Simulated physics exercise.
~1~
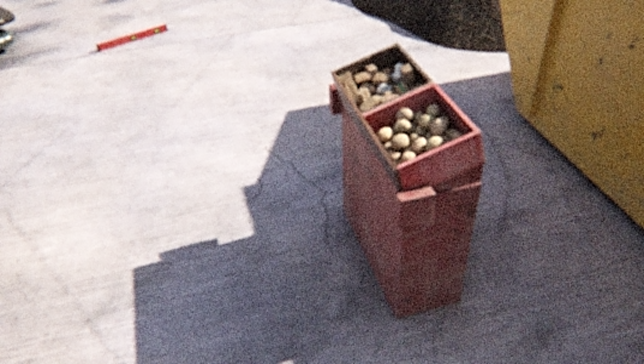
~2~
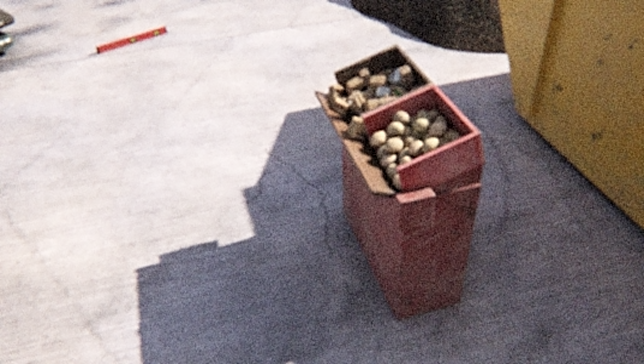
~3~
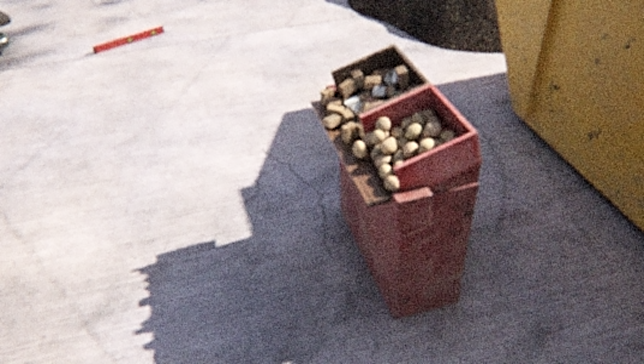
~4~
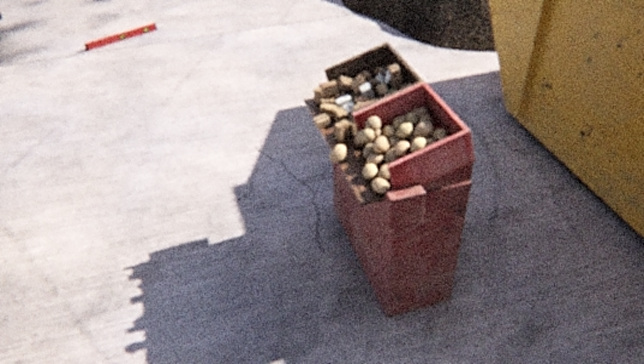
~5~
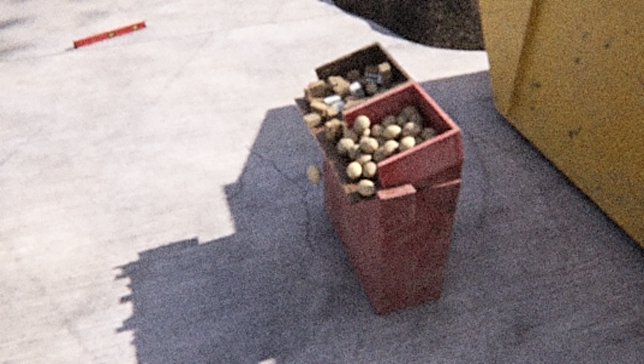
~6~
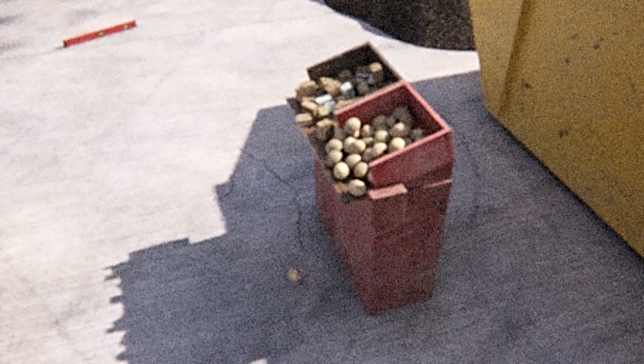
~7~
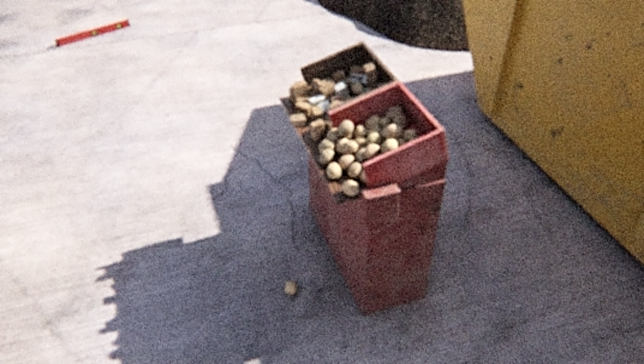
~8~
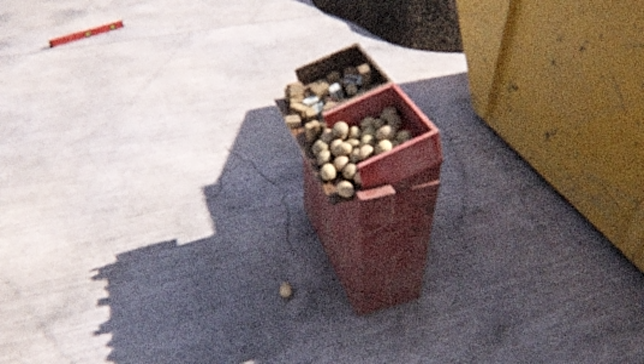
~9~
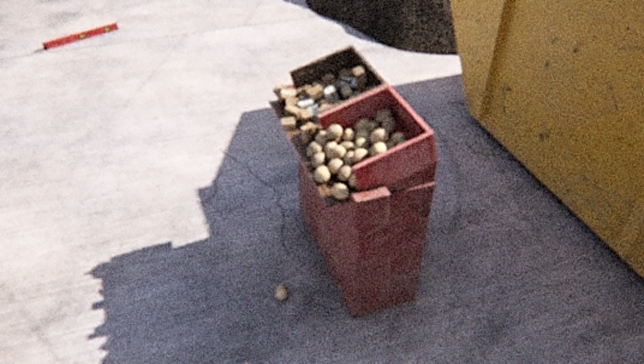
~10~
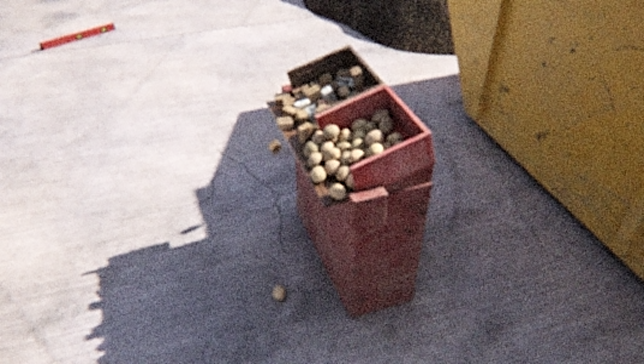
A flap on the left side of a red chute and a black chute dropped open, and potatoes and little parcels slid left onto it and piled up; one potato fell to the ground and stayed there, and finally a parcel tipped off the edge.
